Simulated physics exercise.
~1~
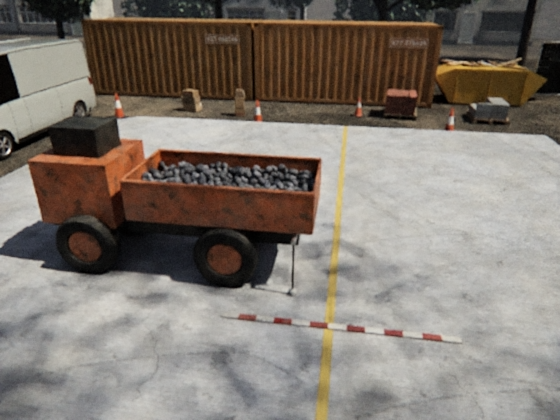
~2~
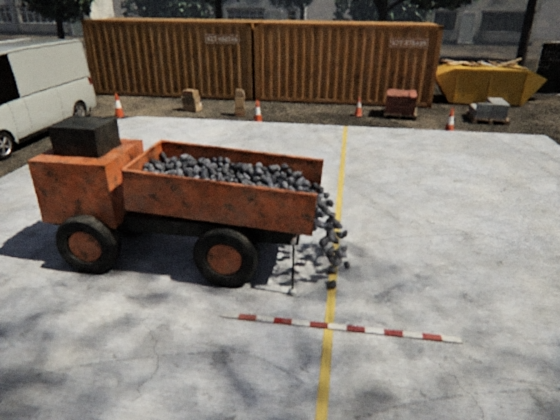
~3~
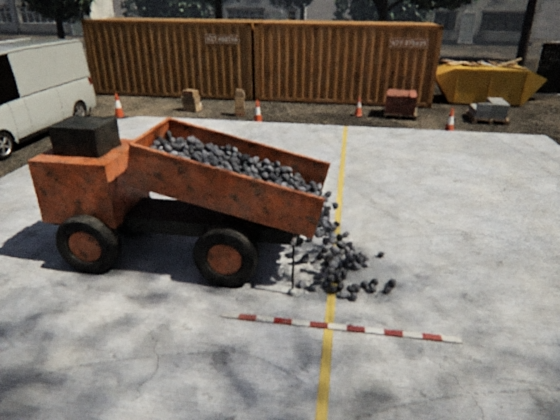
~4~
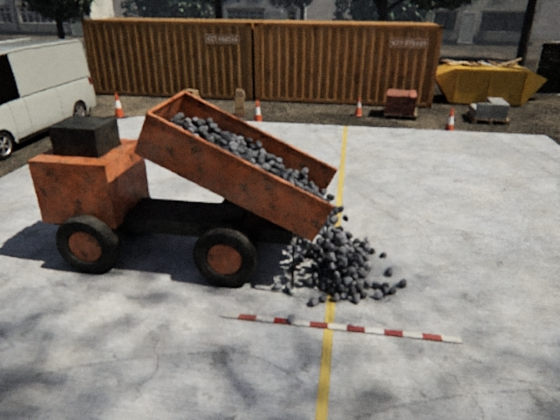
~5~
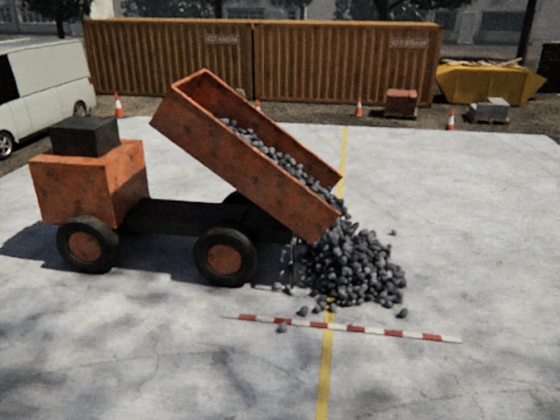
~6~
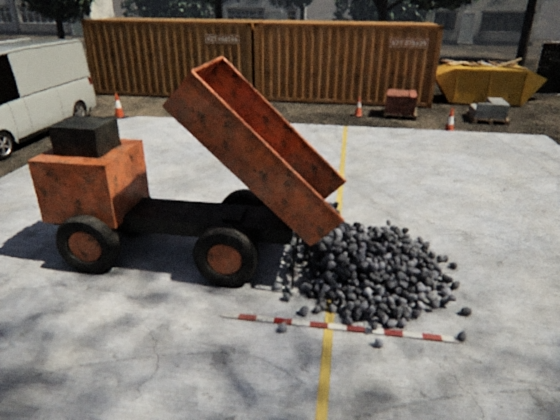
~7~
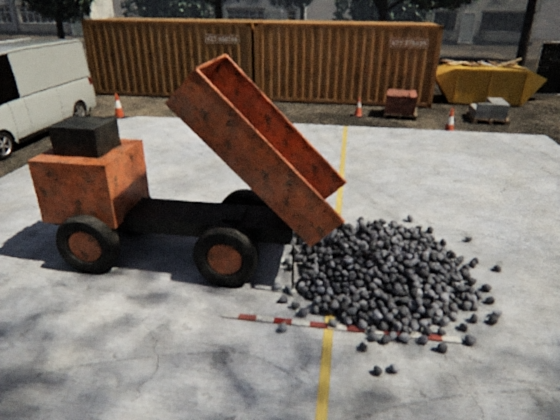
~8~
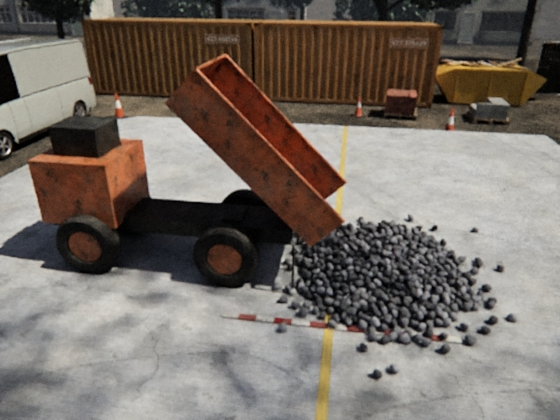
An orange tipper truck raises its body and dumps grey stones into a heap behind it.
